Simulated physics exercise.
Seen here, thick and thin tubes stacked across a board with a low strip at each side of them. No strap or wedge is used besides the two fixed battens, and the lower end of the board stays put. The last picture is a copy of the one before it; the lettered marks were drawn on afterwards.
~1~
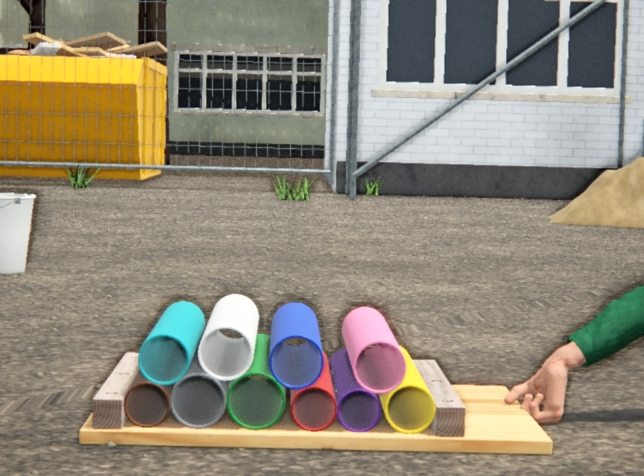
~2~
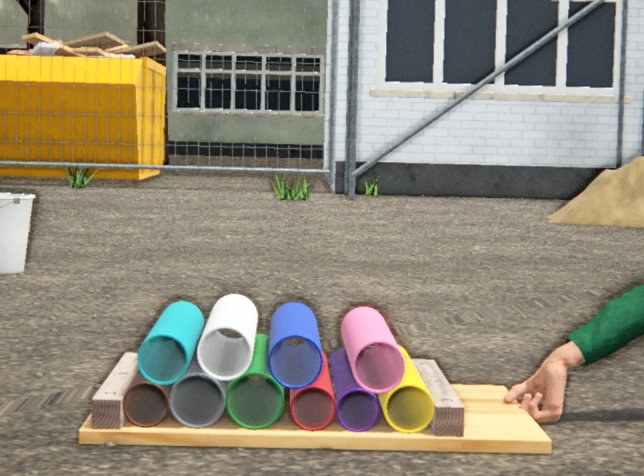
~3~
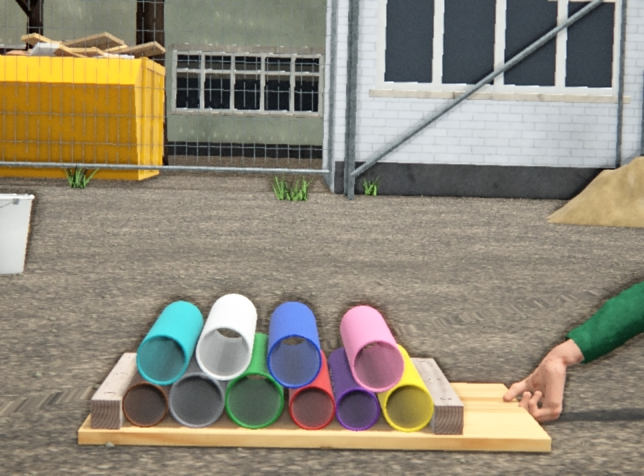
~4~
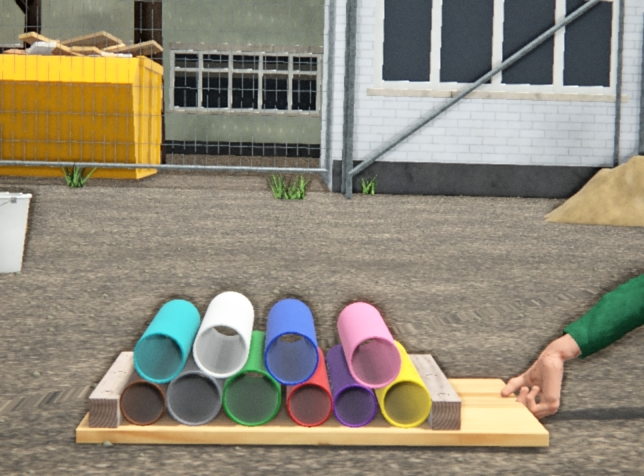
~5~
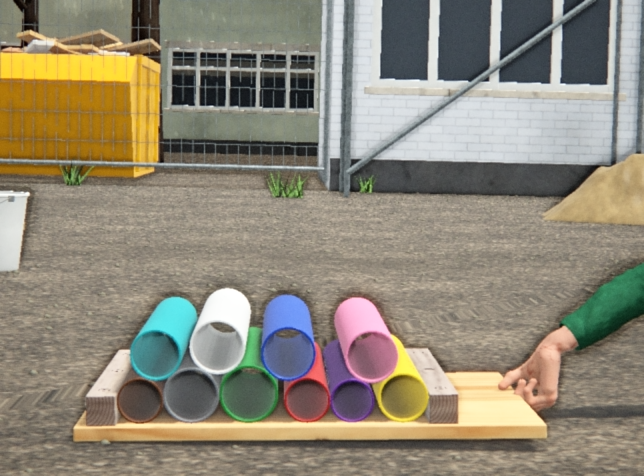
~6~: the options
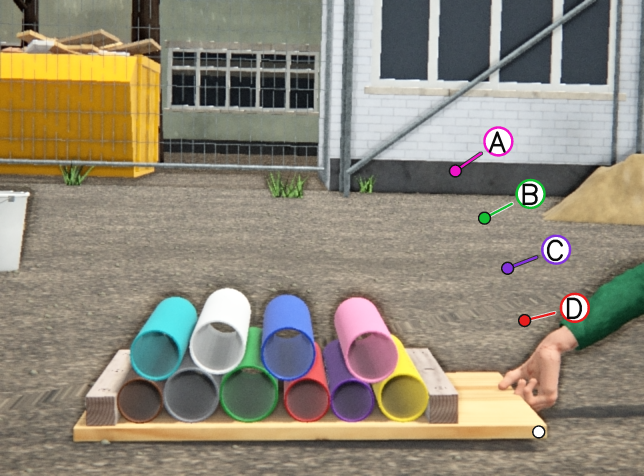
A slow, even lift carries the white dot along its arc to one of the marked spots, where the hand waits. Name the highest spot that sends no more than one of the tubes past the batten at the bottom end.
Mark C is as high as it can go.
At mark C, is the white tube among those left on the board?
The white tube: Yes.
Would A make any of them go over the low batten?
At A: Yes.
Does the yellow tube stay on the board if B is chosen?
Yes, with B.
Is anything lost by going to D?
No, at D.
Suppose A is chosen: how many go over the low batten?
With A, four.
On the marked copy, A at (456, 171); B at (484, 218); C at (508, 268); D at (525, 320); the white dot at (539, 432).
With C. Early on, board at 15°.
Further on, board at 22°.
At the end, board at 22°, one over the low batten (turquoise).
As for the rest, A four over the low batten (turquoise, white, pink, blue); B two over the low batten (turquoise, white); D none over the low batten.
